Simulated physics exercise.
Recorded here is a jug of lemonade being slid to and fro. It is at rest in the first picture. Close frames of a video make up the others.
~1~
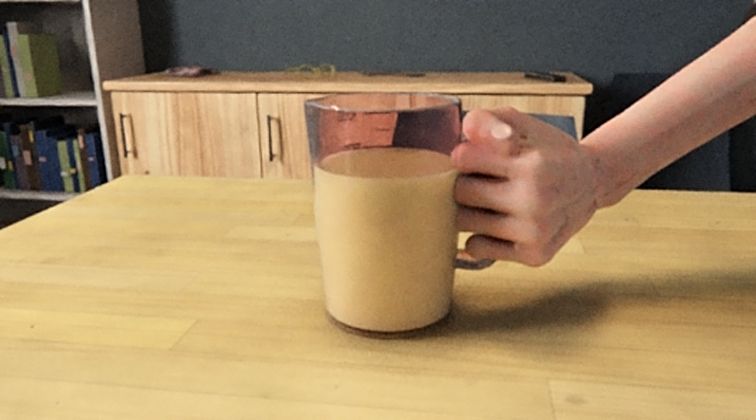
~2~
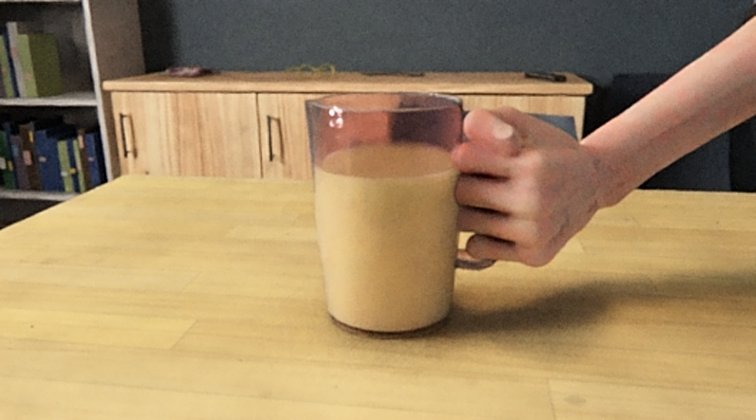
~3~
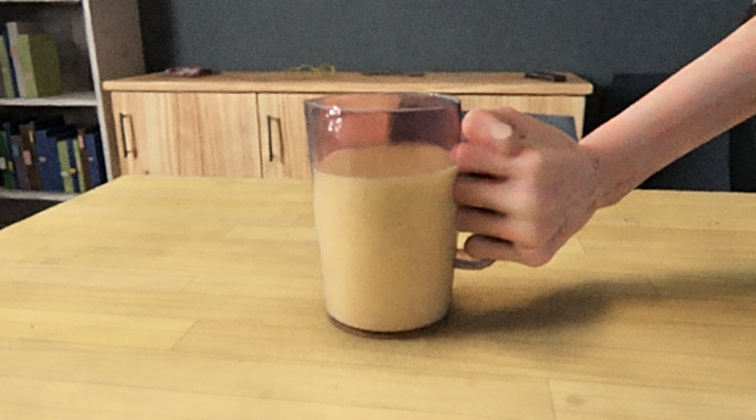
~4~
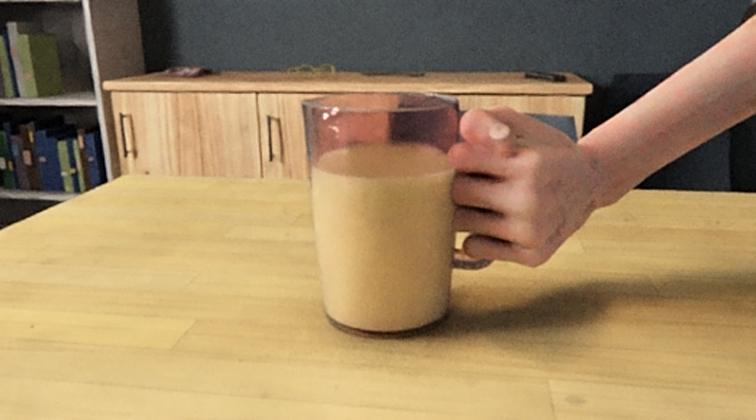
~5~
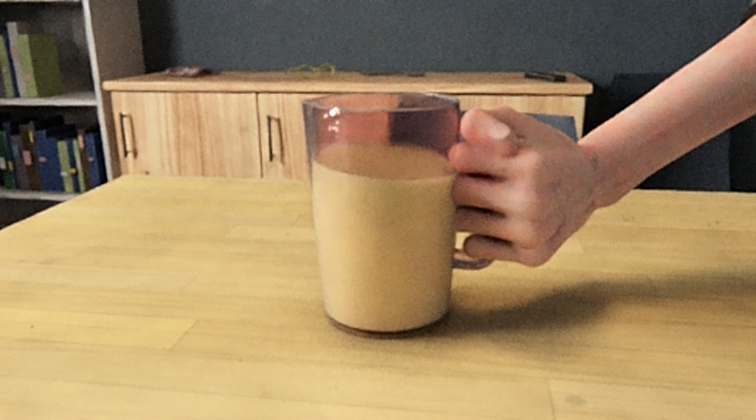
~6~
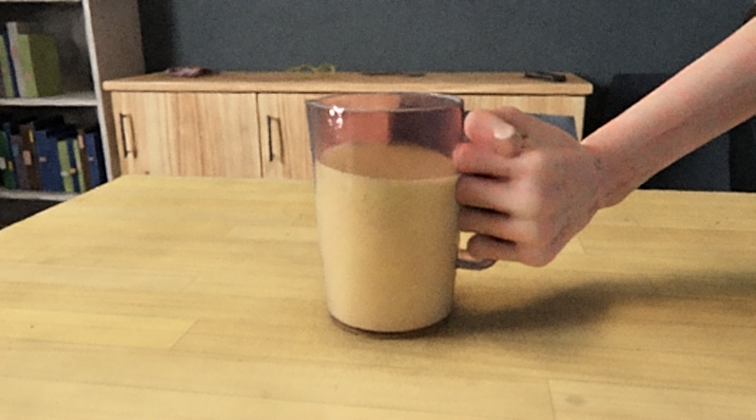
A hand slides a jug of lemonade slightly left and then right on a wooden table.
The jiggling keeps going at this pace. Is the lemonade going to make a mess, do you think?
No, it stays inside.
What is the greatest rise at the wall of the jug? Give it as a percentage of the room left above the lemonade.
Around 40 per cent, give or take.
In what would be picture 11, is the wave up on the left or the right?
Higher level: Left half.
A moment on, the highest wave so far stays far below the rim.
Further on, the highest wave so far climbs under half way to the rim.
When it is over, the highest wave so far climbs under half way to the rim; nothing has left it.
